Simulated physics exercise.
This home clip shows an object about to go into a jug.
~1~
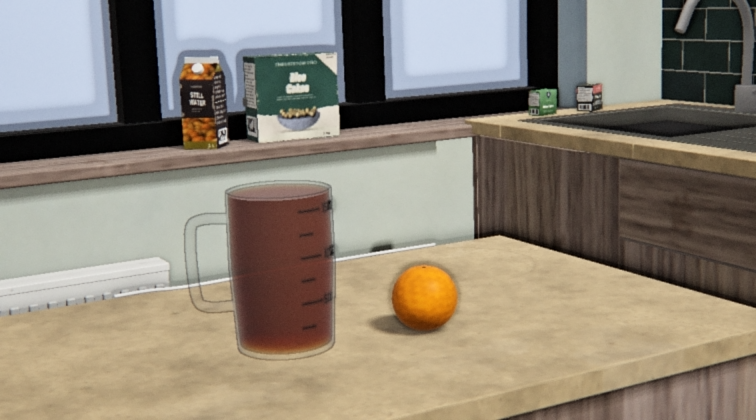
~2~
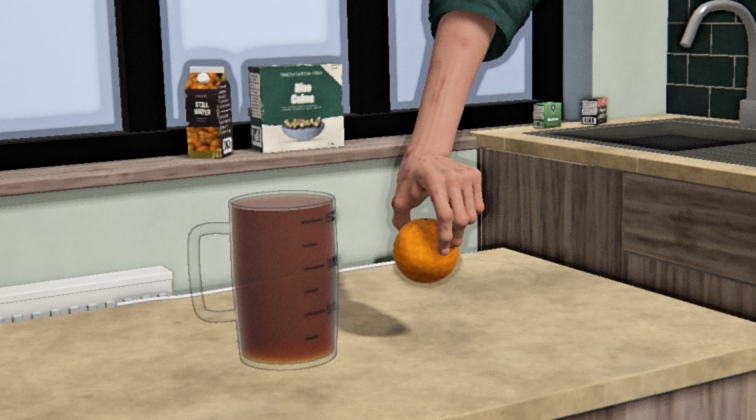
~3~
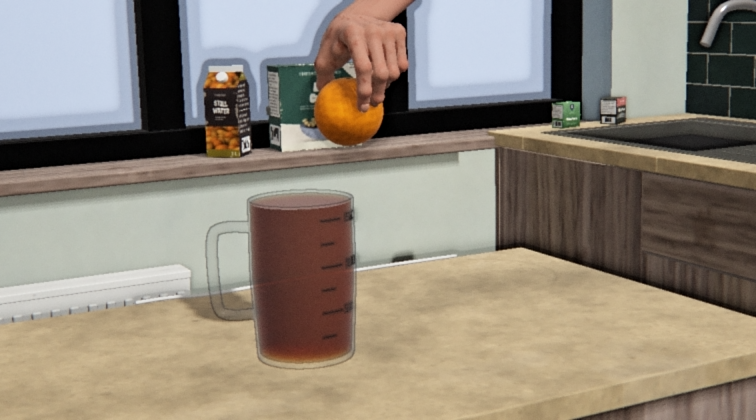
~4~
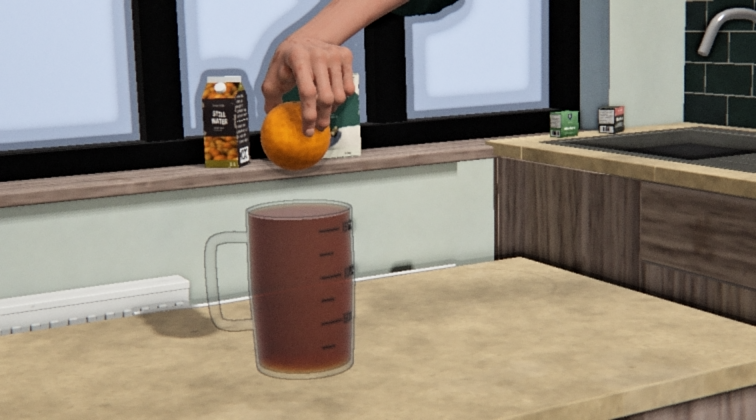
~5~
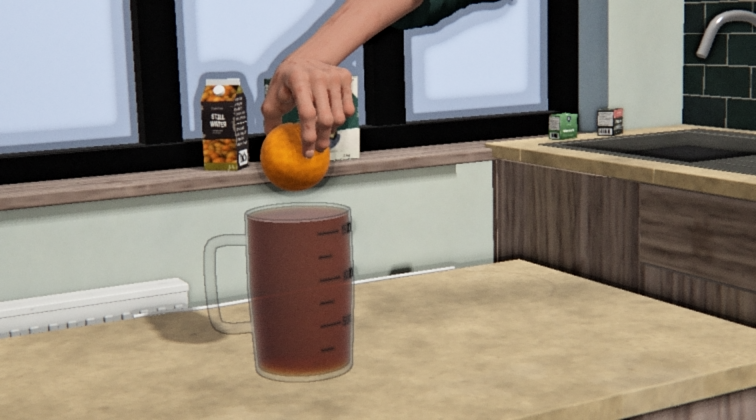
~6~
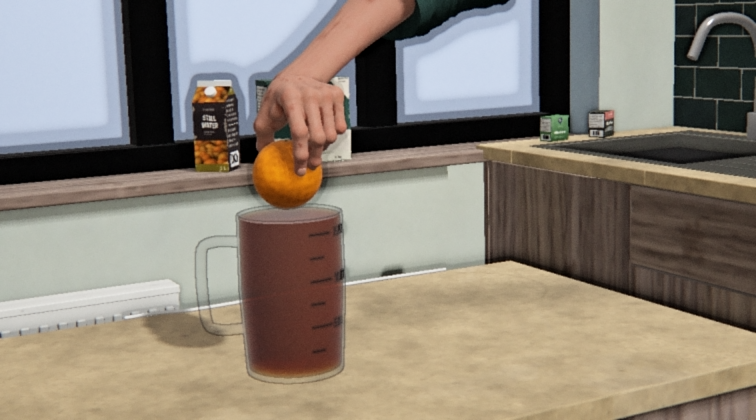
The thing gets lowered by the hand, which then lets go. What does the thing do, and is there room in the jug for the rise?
In the iced tea it stays up, and the jug spills.
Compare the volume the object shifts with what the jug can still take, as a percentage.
Around 450 %.
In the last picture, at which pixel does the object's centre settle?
It winds up with its middle close to pixel (290, 231).
A moment on, the orange enters the iced tea; the jug is full to the brim; a puddle lies round it.
Further on, the orange comes up again; the jug is full to the brim; a puddle lies round it.
When it is over, the orange is afloat; the jug is full to the brim; a puddle lies round it.
